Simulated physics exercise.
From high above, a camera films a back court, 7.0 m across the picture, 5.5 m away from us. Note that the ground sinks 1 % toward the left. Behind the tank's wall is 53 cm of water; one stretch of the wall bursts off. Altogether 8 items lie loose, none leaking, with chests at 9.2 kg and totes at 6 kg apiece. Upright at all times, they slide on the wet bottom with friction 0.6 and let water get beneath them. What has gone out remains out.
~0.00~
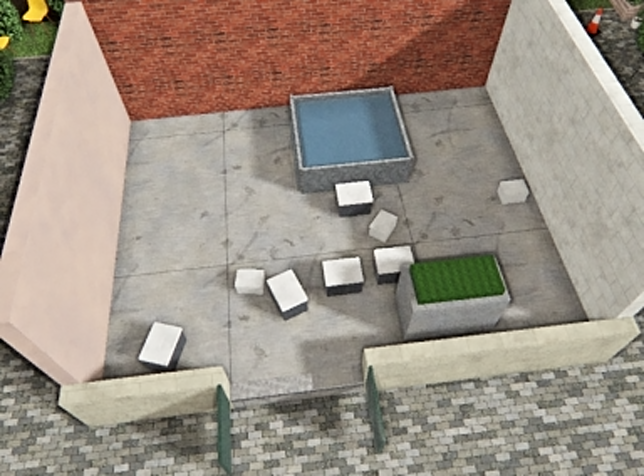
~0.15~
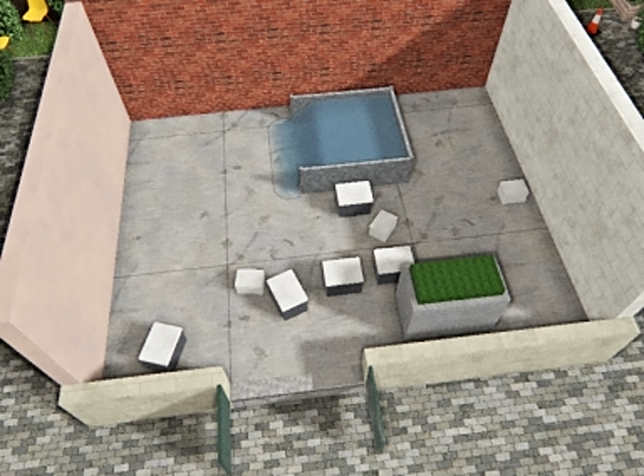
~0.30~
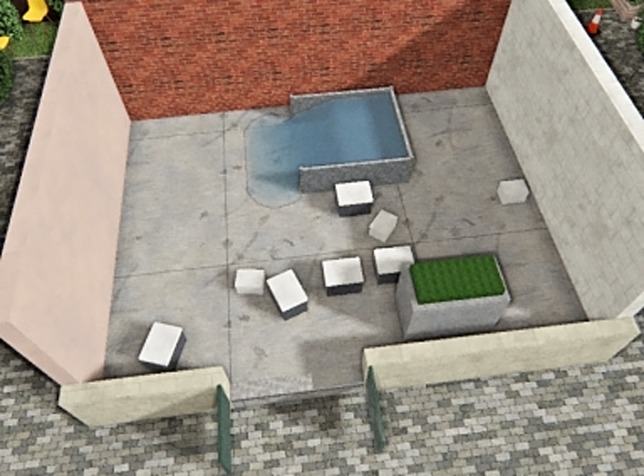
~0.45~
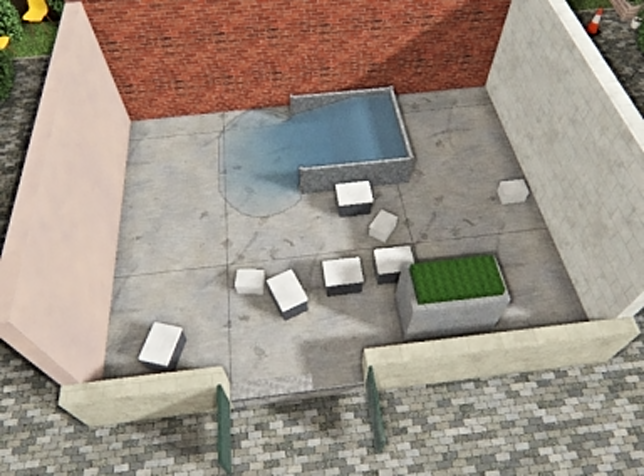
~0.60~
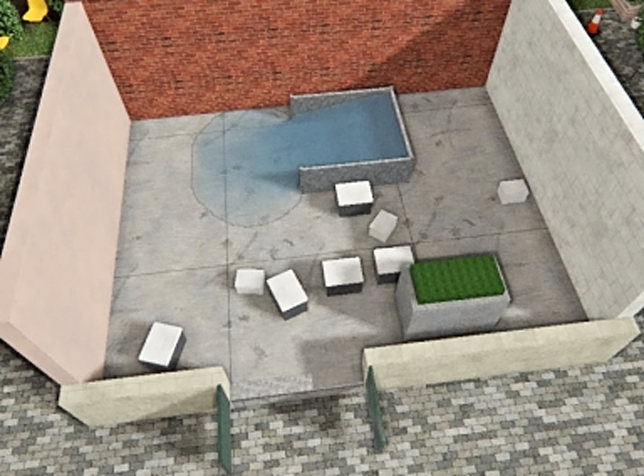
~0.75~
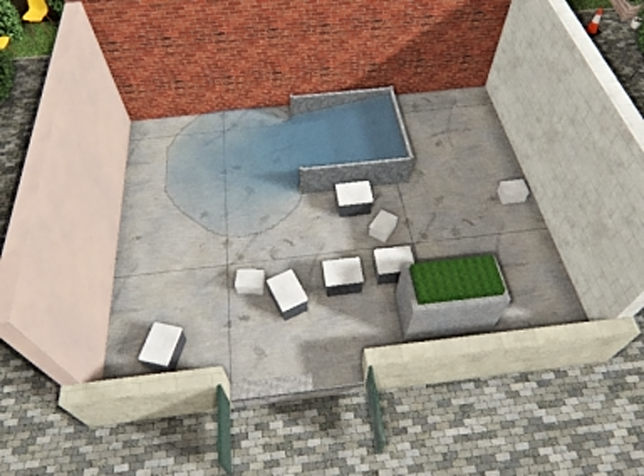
A walled back court with a grey paved floor, backed by a red brick wall, is seen from high above by a still camera. A low-walled tank of blue water stands against the brick, with white-topped boxes scattered over the floor and a green-topped block at the lower right. The tank's left wall gives way, and water pours out leftward, spreading in a widening rounded sheet while the boxes stay still.
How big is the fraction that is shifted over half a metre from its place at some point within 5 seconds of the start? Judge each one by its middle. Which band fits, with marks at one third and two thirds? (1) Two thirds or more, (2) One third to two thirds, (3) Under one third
Under one third (3).
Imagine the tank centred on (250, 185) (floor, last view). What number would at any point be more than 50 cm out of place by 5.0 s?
That would give 1.
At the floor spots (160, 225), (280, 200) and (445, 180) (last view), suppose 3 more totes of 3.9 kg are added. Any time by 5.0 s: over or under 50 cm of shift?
Beyond it, beyond it, within it.
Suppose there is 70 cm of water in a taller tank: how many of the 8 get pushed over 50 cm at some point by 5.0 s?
Count: 2.
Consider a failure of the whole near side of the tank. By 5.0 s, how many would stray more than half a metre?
Then it comes to 8.
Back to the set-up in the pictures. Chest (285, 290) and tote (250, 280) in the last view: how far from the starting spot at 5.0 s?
The first ends 20 centimetres from its start and the second 30 centimetres.
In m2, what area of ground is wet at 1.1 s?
Roughly 12 m2 of it is wet.
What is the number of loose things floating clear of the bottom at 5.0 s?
Then: 0.
After 1.1 s 0 of 8 are over 50 cm from their spots; 0 afloat.
After 2.2 s 0 of 8 are over 50 cm from their spots; 0 afloat.
After 3.5 s 0 of 8 are over 50 cm from their spots; 0 afloat.
After 5.0 s 1 of 8 are over 50 cm from their spots, and 1 have been at some point; 0 afloat.
